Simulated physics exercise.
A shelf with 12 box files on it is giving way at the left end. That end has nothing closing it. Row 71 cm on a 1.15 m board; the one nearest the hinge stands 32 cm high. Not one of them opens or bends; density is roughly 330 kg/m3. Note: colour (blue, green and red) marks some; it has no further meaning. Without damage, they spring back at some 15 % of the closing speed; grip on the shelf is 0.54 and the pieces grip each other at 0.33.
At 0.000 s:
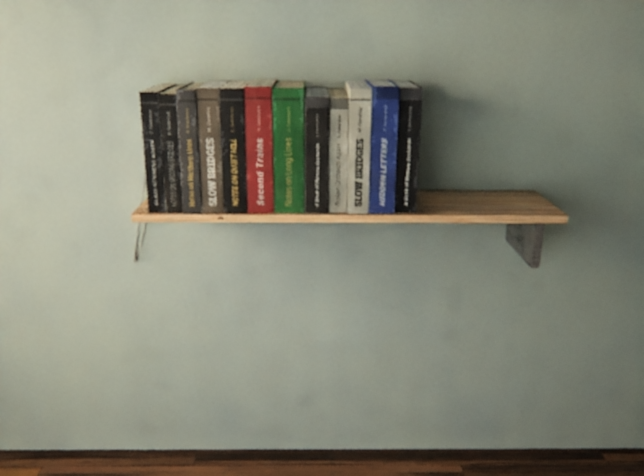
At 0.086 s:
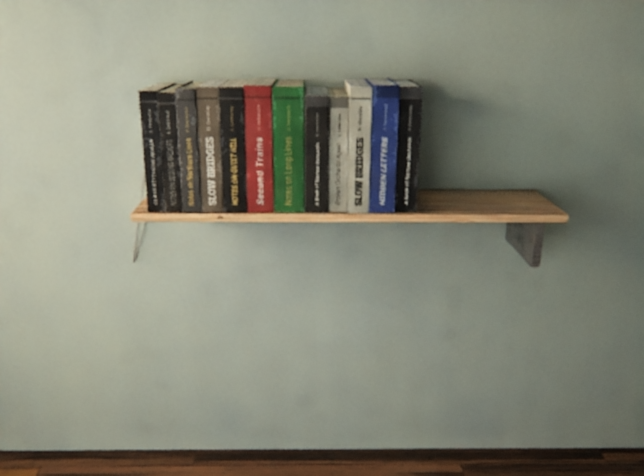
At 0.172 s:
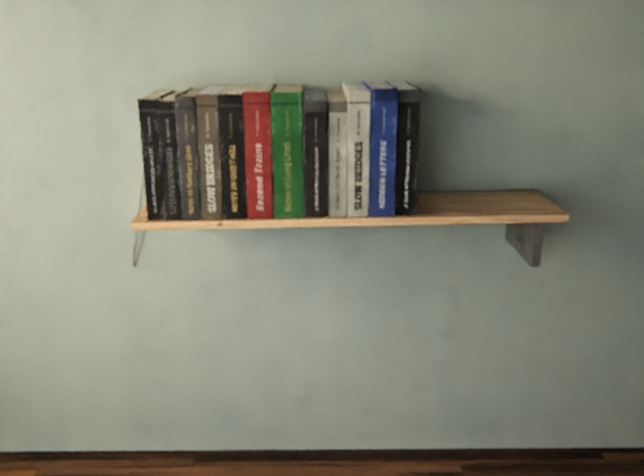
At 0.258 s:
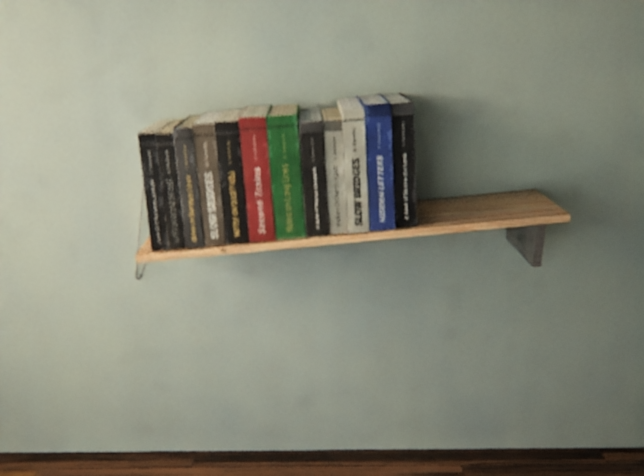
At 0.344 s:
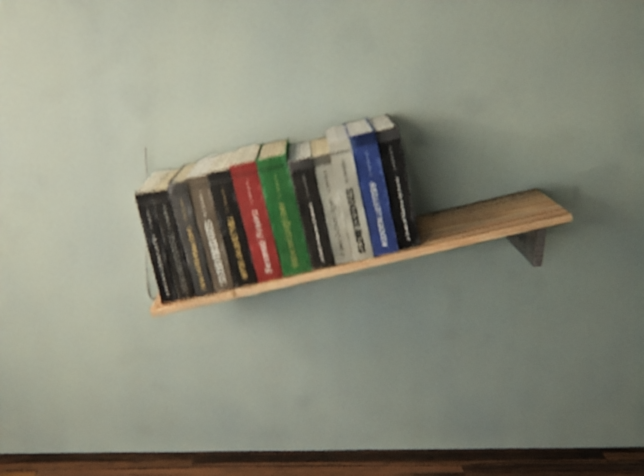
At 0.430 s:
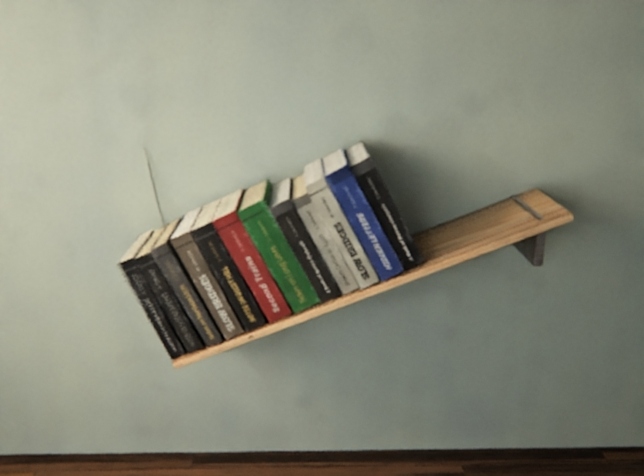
Wall shelf sinking at its left end, tilting a row of books that stay on the board and begin leaning left.
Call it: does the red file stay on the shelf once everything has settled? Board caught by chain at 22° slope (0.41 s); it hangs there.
Once settled, the red file is down.
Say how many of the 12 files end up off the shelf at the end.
That totals 7, exactly.
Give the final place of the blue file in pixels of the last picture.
End point in last frame: Roughly (322, 243).
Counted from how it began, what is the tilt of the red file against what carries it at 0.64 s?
Some 40°.
After 0.50 s, none of the 12 files off the shelf, 12 disturbed; red file leaning 16°; blue file leaning 17°.
After 0.64 s, none of the 12 files off the shelf, 12 disturbed; red file leaning 40°; green file leaning 39°.
After 0.86 s, 4 of the 12 files off the shelf; red file on its side; green file on its side.
After 1.22 s, 6 of the 12 files off the shelf; red file upside down; green file on its side.
By the end (1.7 s), 7 of the 12 files off the shelf; red file upside down; green file upside down; blue file on its side. As the last picture would show them, middles, red file near (219, 433), green file near (79, 411).
